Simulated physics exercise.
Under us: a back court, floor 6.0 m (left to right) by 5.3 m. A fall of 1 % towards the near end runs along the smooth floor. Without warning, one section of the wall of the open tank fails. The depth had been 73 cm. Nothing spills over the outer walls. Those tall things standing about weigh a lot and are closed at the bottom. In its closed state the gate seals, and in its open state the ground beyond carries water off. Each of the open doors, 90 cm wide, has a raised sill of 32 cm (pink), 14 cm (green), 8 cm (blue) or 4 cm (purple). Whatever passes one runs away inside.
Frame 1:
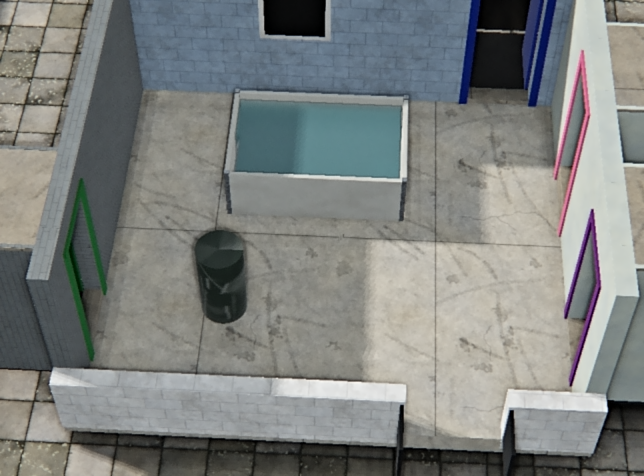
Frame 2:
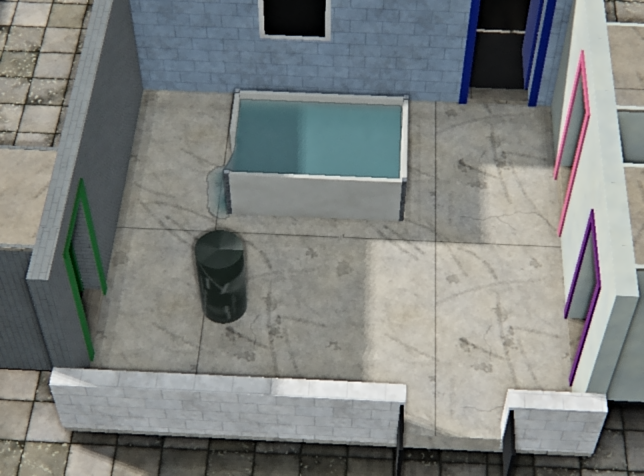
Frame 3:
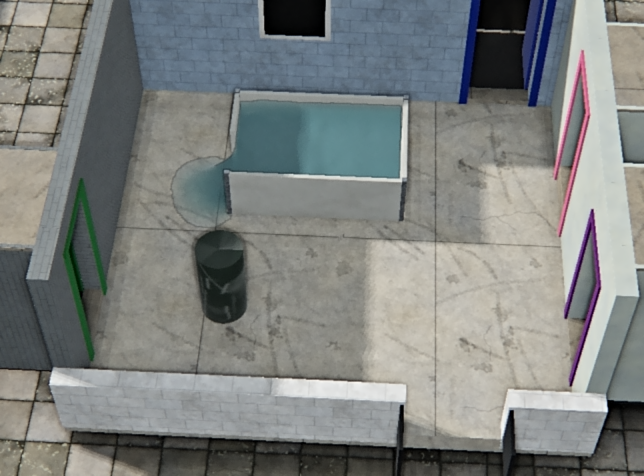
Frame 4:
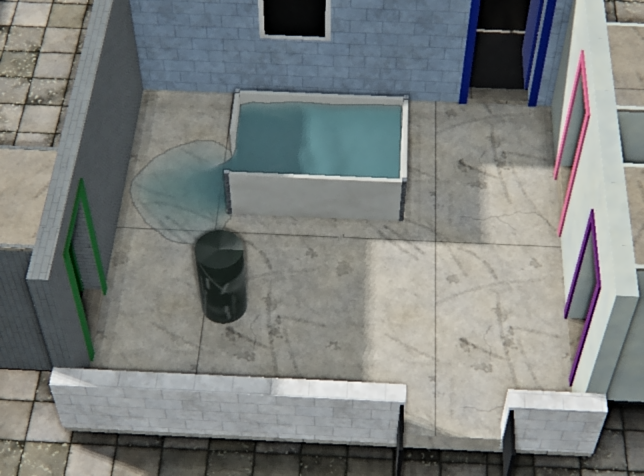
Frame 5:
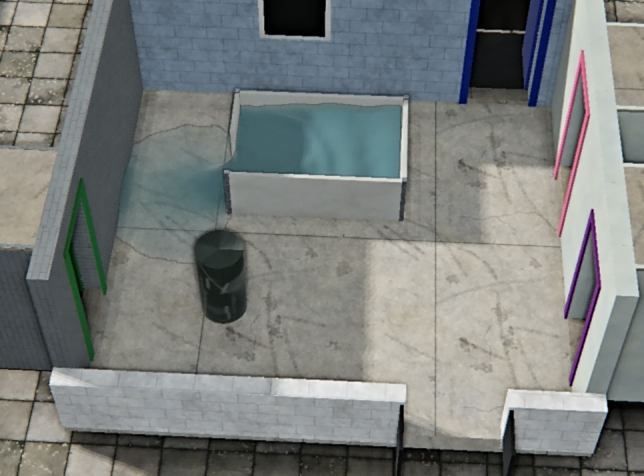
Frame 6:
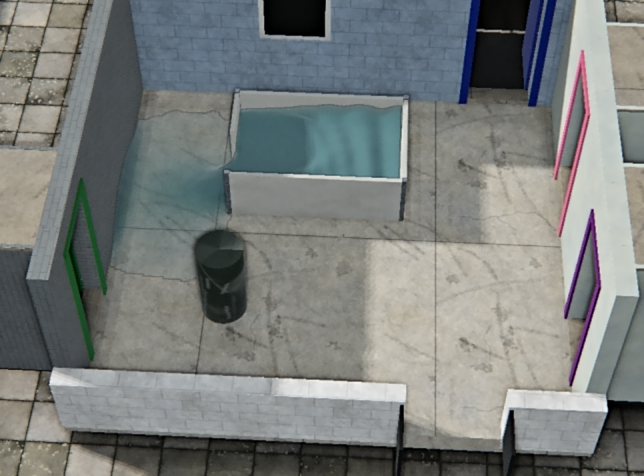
The clip opens on a walled court with a still, open tank of blue-green water behind a dark barrel. The tank's left side gives way and water pours through the gap, fanning across the floor, then spreading thinly to the left wall and toward the near end as ripples cross the tank.
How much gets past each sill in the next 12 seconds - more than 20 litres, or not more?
In order: Pink door: Below the cap, green door: Below the cap, blue door: Below the cap, purple door: Above the cap.
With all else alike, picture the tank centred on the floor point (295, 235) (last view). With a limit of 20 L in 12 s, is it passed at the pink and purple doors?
Then: Pink under, purple over.
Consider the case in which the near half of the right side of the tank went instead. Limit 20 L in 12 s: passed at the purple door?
Against the limit, purple exceeds it.
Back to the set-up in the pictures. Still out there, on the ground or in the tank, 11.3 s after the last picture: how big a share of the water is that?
About 84 per cent.
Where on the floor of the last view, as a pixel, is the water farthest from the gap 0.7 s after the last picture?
I'd put it close to (87, 388).
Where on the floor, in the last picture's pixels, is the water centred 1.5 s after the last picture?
Near (250, 194).
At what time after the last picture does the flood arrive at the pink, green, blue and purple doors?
Doors: Pink 4.0 s / green 0.3 s / blue 3.0 s / purple 3.6 s.
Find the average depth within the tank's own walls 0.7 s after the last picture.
The average depth is around 53 cm.
Then, 0.7 s after the last picture water covers 20 % of the floor and is deepest (42 cm) near (136, 199); pink door not reached, green door 11 cm at the sill, 0 L in, blue door not reached, purple door not reached.
Then, 1.5 s after the last picture water covers 25 % of the floor and is deepest (36 cm) near (142, 104); pink door not reached, green door 12 cm at the sill, 0 L in, blue door not reached, purple door not reached.
Then, 2.8 s after the last picture water covers 50 % of the floor and is deepest (26 cm) near (84, 401); pink door not reached, green door 9 cm at the sill, 0 L in, blue door not reached, purple door not reached.
Then, 6.3 s after the last picture water covers 90 % of the floor and is deepest (16 cm) near (123, 198); pink door 7 cm at the sill, 0 L in, green door 9 cm at the sill, 1 L in, blue door 8 cm at the sill, 2 L in, purple door 12 cm at the sill, 53 L in.
Then, 11.3 s after the last picture water covers 100 % of the floor and is deepest (12 cm) near (375, 415); pink door 5 cm at the sill, 0 L in, green door 6 cm at the sill, 1 L in, blue door 7 cm at the sill, 6 L in, purple door 9 cm at the sill, 168 L in.
